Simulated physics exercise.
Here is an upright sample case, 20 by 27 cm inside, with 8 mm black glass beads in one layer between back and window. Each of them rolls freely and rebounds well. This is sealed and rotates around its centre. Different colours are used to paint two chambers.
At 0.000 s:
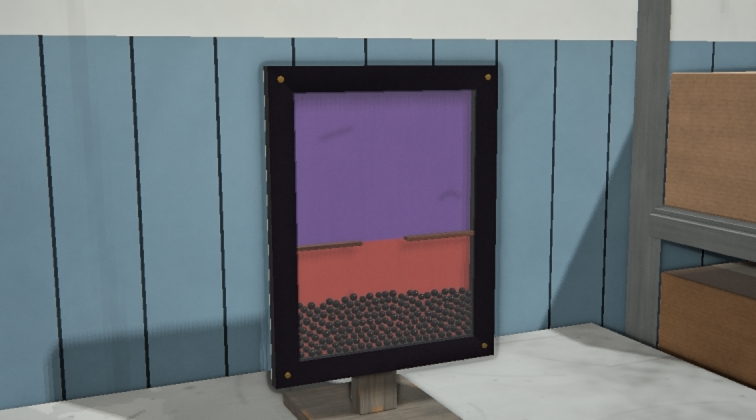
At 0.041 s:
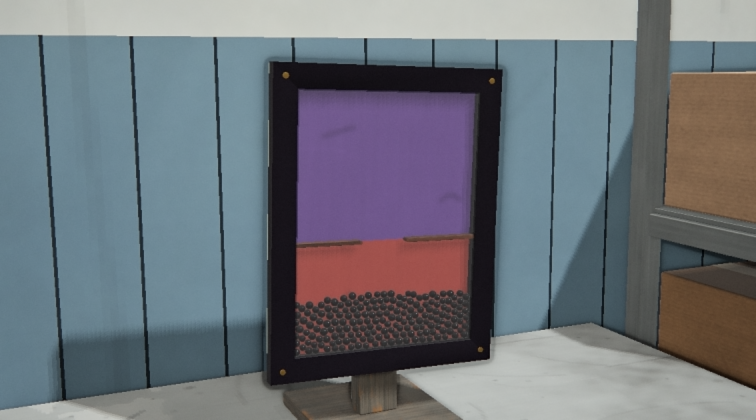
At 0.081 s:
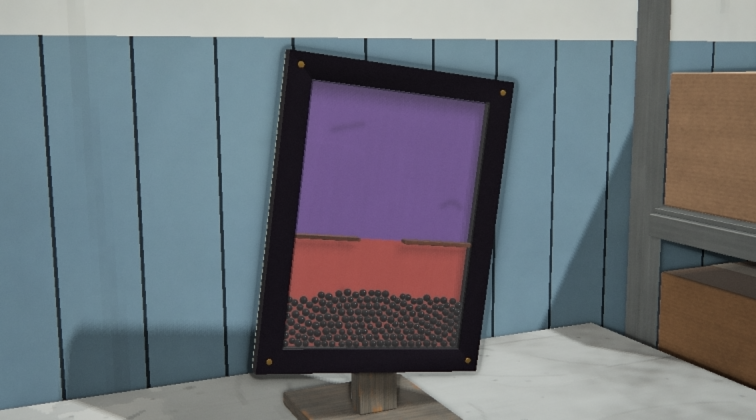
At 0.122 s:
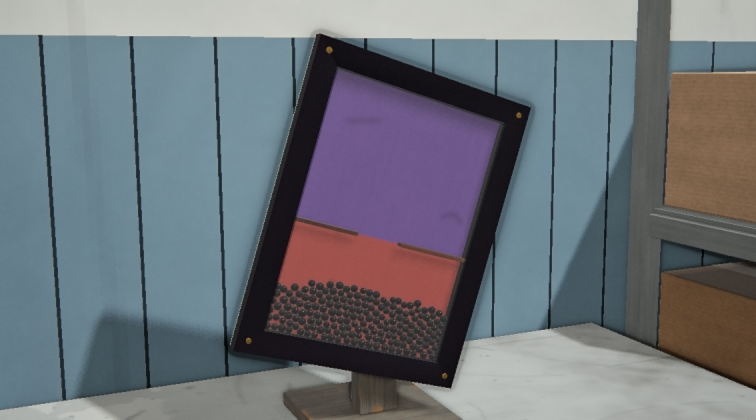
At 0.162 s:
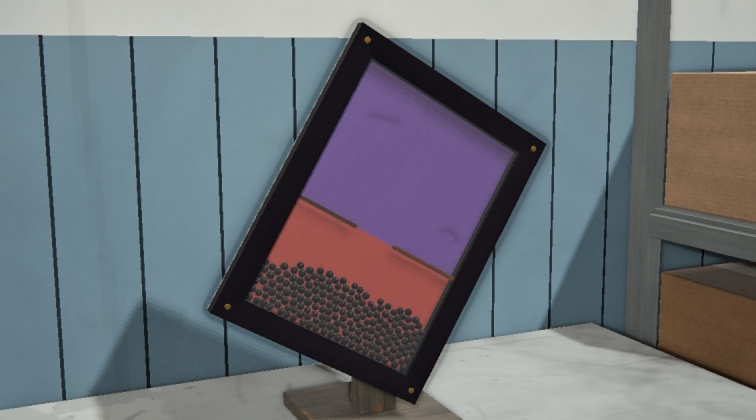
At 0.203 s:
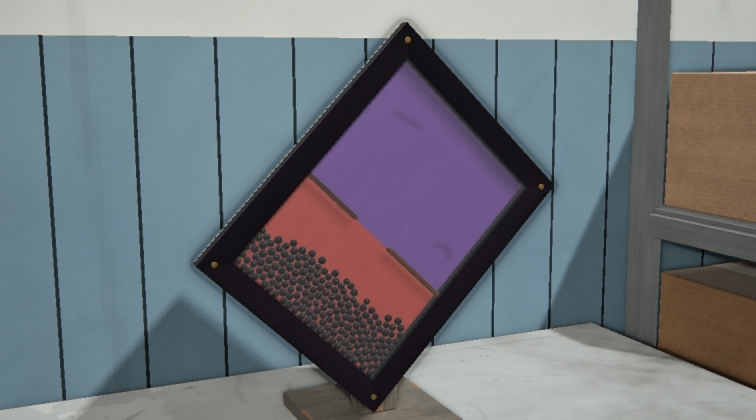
We see a dark-framed case with a purple chamber above a red one holding many small black beads; the case turns clockwise, slightly at first and then further, while the beads shift within the red chamber, their surface becoming slanted.
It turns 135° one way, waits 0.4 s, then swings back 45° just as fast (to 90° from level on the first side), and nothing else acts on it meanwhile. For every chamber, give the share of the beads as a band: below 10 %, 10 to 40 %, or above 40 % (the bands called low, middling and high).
Red chamber: Above 40 %; purple chamber: 10 to 40 %.
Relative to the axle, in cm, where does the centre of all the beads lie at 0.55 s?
Position estimate: Left 8 cm, above 1 cm.
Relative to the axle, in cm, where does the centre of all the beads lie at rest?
Left: About 3 cm; below: About 7 cm.
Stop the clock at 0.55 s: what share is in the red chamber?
It works out at about 90 percent.
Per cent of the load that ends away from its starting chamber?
Moved: Close to 30 %.
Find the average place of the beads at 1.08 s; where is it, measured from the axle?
Offset approx. 5 cm left, 5 cm below.
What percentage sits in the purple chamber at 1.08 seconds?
About 30 % of the load.
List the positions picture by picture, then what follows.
The first picture shows level; about 190 beads; beads' middle (387, 320); highest (353, 297); red (386, 293), purple (385, 166).
The second picture shows turned 2° clockwise; beads' middle (384, 320); highest (352, 296).
The third picture shows turned 8° clockwise; beads' middle (376, 321); highest (321, 295); wall ends (290, 235) to (357, 239), (405, 242) to (471, 245).
The fourth picture shows turned 18° clockwise; beads' middle (361, 319); highest (278, 286).
The fifth picture shows turned 30° clockwise; beads' middle (343, 314); highest (266, 262).
The sixth picture shows turned 44° clockwise; beads' middle (325, 303); highest (262, 231); red (338, 278), purple (419, 179).
By 0.55 s, it stands 135° clockwise; the beads' middle is 8 cm left of and 1 cm above the centre; red 90 %, purple 10 %.
By 1.08 s, it stands 114° clockwise; the beads' middle is 5 cm left of and 5 cm below the centre; red 70 %, purple 30 %.
By 1.22 s, it stands 90° clockwise; the beads' middle is 2 cm left of and 7 cm below the centre; red 70 %, purple 30 %.
At rest by 2.2 s, it stands 90° clockwise; red 70 %, purple 30 %.
